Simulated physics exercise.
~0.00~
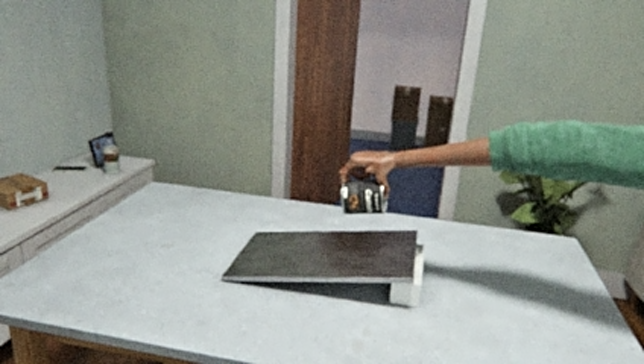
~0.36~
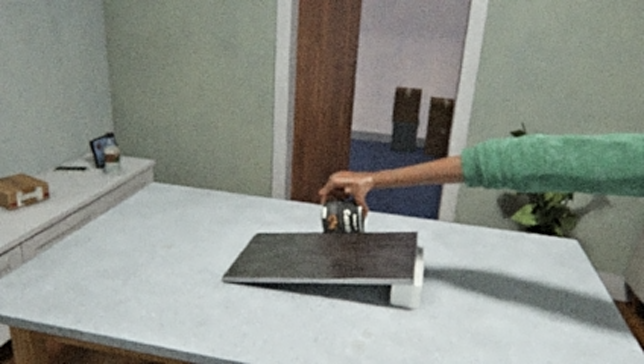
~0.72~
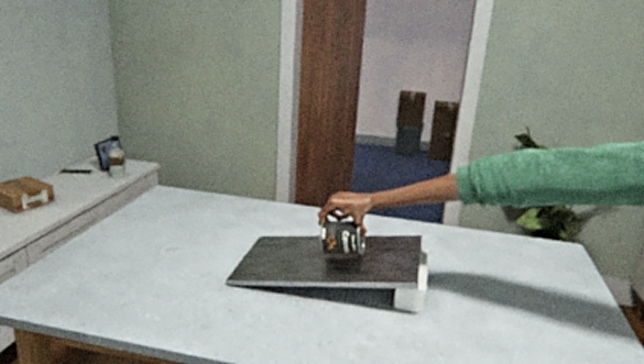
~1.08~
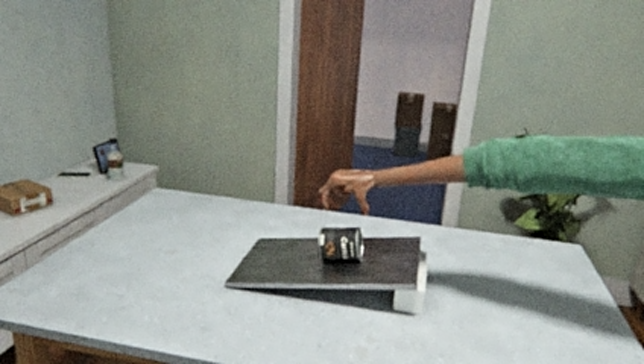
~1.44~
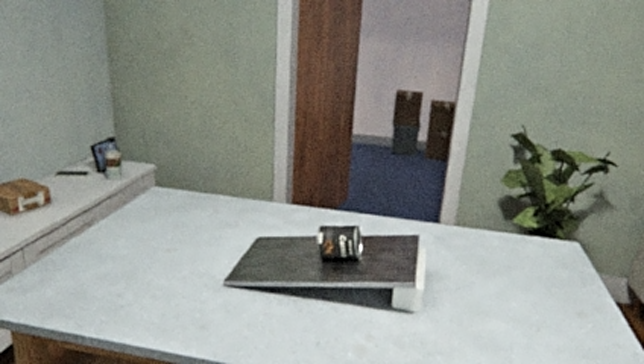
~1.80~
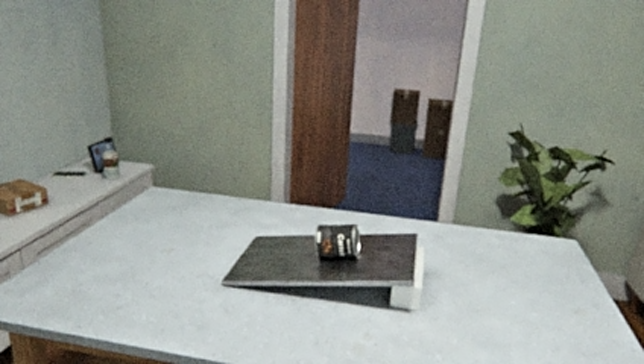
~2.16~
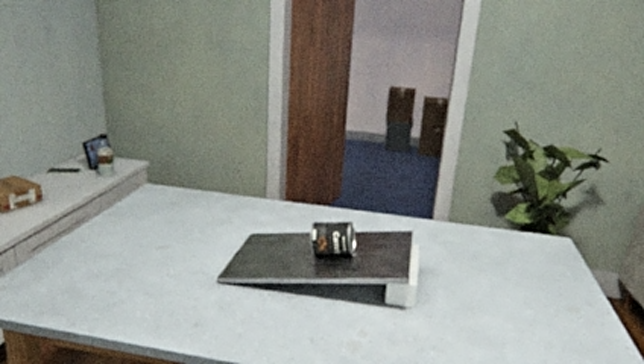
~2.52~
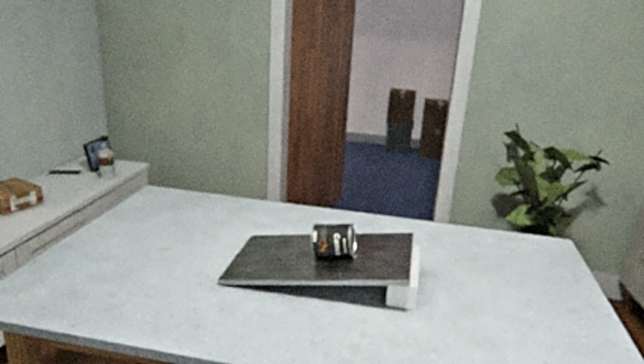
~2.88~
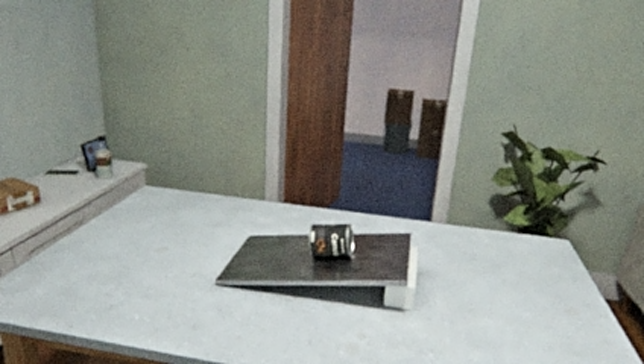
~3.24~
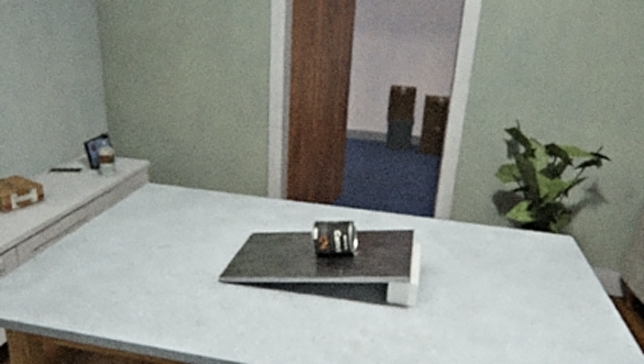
A black tin is lowered by a hand in a green sleeve onto a dark board sloping on a white block atop a table. The hand lets go and withdraws to the right, and the tin stays at rest on the slope.
